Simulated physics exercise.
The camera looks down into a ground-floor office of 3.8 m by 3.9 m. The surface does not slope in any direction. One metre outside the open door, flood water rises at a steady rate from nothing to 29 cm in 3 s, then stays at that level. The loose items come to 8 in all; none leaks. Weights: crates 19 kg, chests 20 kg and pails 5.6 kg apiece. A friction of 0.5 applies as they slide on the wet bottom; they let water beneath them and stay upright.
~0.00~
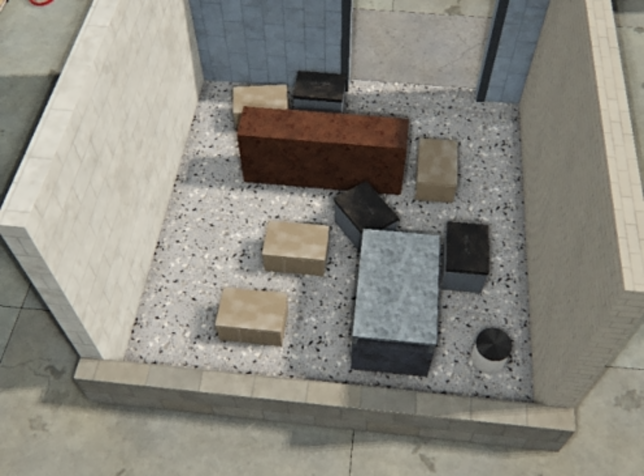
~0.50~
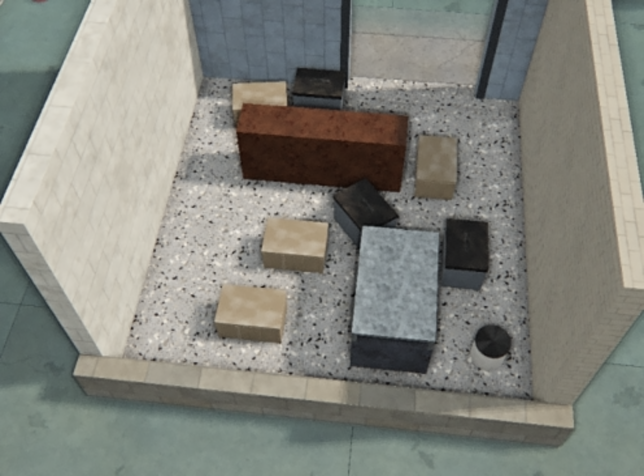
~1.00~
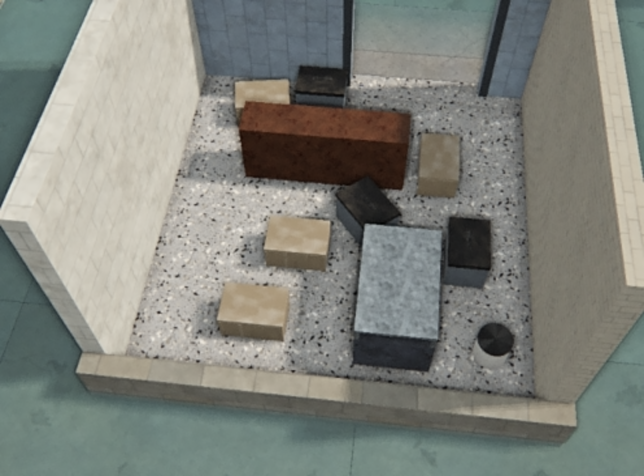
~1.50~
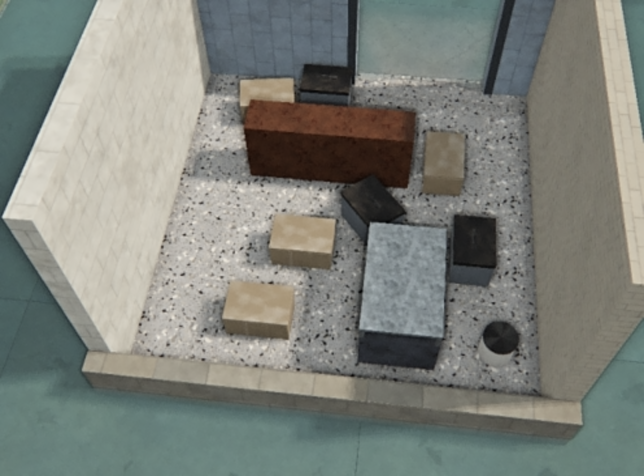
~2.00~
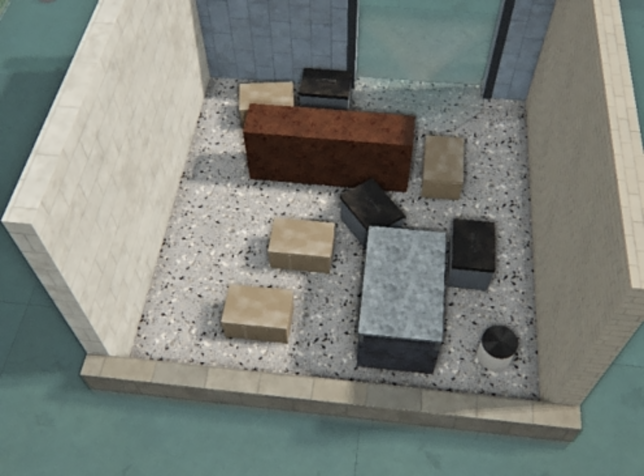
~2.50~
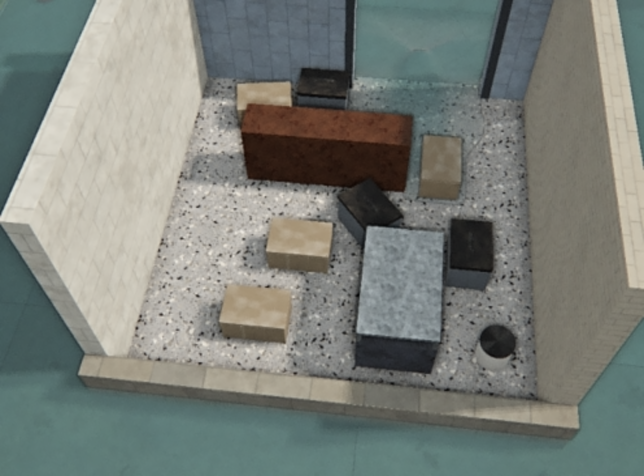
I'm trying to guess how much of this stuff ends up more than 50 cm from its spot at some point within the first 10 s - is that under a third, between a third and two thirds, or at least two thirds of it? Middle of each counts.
The bulk move that far, two thirds or more.
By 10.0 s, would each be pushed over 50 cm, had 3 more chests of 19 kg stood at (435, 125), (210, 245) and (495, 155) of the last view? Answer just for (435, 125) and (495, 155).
In turn: More, less.
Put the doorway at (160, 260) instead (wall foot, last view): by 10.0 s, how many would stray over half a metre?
Then 8 of them would.
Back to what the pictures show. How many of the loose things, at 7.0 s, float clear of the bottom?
By my count, 5.
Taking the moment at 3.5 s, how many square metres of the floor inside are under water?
Roughly 4.0 m2 of it is wet.
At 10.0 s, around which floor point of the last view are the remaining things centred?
Roughly at (311, 239).
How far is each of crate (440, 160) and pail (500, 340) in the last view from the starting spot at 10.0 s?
In that order: 140 cm, 200 cm.
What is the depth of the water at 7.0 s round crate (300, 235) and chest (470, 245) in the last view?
About 5 and 26 cm.
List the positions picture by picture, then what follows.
The first frame shows a crate at (251, 309), on the bottom; a crate at (296, 240) rests on the ground; water covers 0.0 m2; 0 of 8 have shifted.
The second frame shows a crate at (251, 306), on the bottom; a crate at (295, 237), on the bottom; 0.0 m2 under water; 0 of 8 have shifted.
The third frame shows a crate at (253, 304) rests on the ground; a crate at (297, 235) rests on the ground; water covers 0.0 m2; 0 of 8 have shifted.
The fourth frame shows a crate at (258, 302), on the bottom; a crate at (302, 233), on the bottom; 0.0 m2 under water; 0 of 8 have shifted.
The fifth frame shows a crate at (257, 306) rests on the ground; a crate at (302, 237) rests on the ground; 0.7 m2 under water; 0 of 8 have shifted.
The sixth frame shows a crate at (255, 306) rests on the ground; a crate at (299, 237), on the bottom; water covers 1.6 m2; 0 of 8 have shifted.
After 3.5 s 1 of 8 are over 50 cm from their spots; 0 afloat.
After 4.5 s 1 of 8 are over 50 cm from their spots; 1 afloat.
After 7.0 s 3 of 8 are over 50 cm from their spots; 5 afloat.
After 10.0 s 7 of 8 are over 50 cm from their spots, and 7 have been at some point; 8 afloat.
